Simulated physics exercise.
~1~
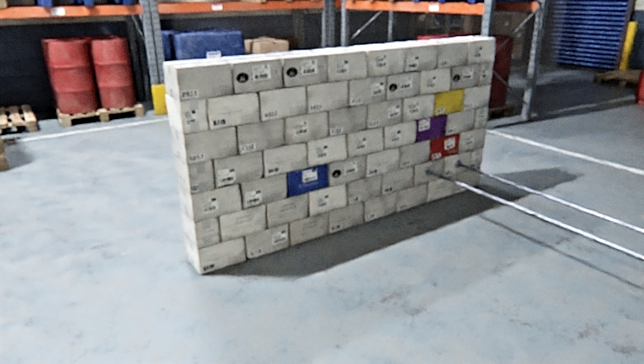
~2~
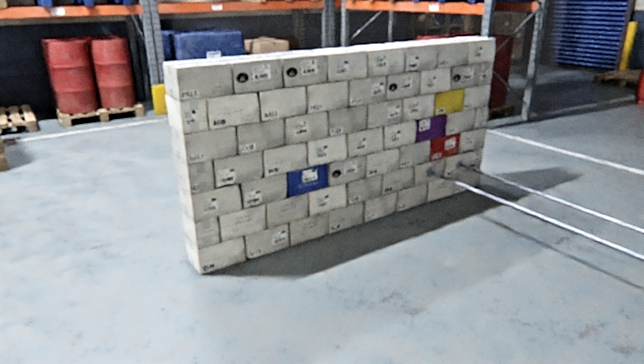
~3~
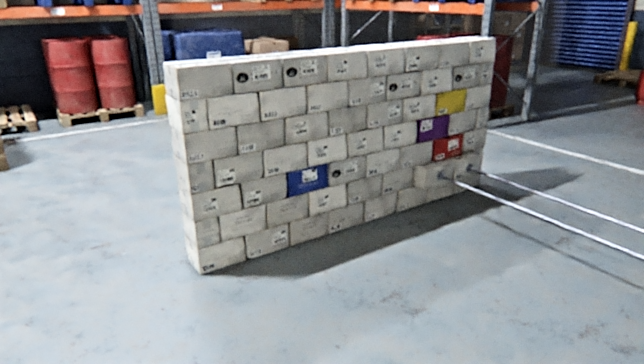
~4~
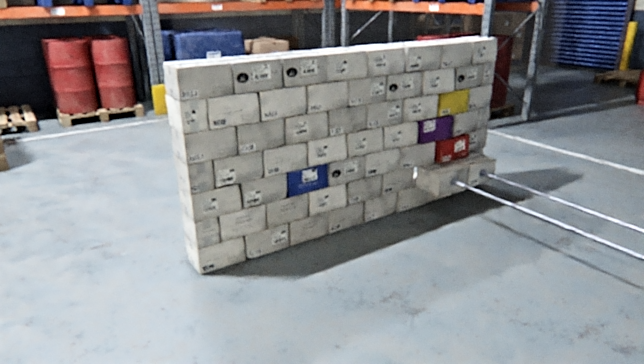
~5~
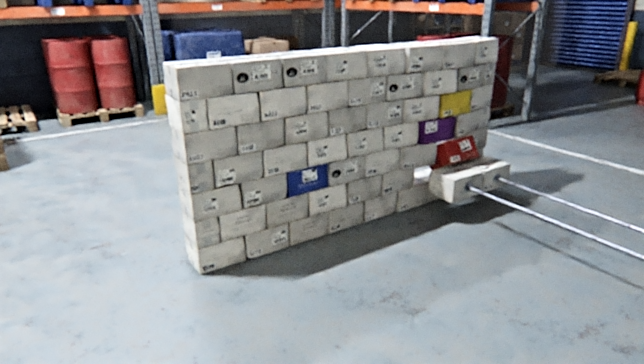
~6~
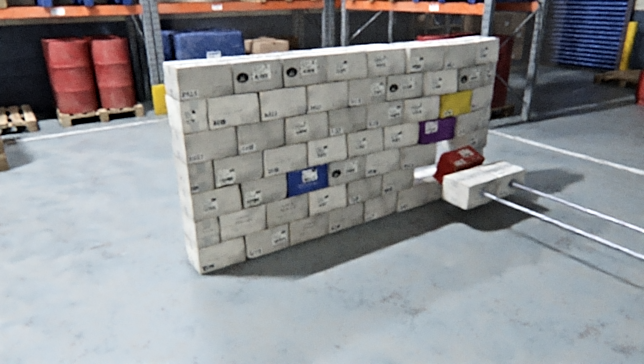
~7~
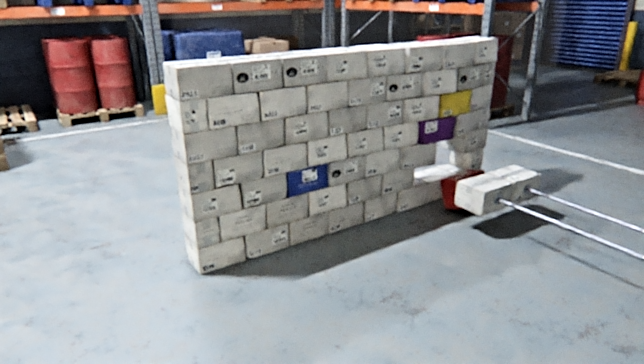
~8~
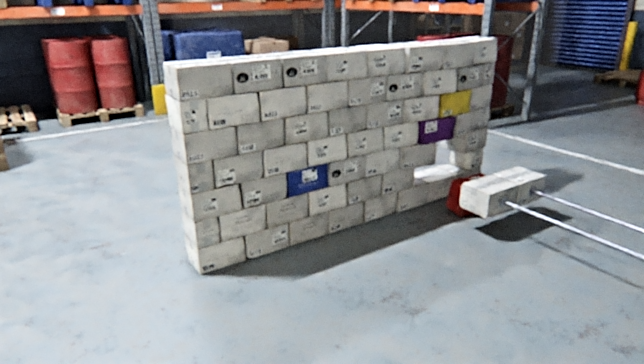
Two pale blocks were drawn together out of the right side of a brick-like wall by a pair of long rods, and the red block above tipped out and dropped to the floor, leaving a gap beneath the purple one while the wall stayed standing.
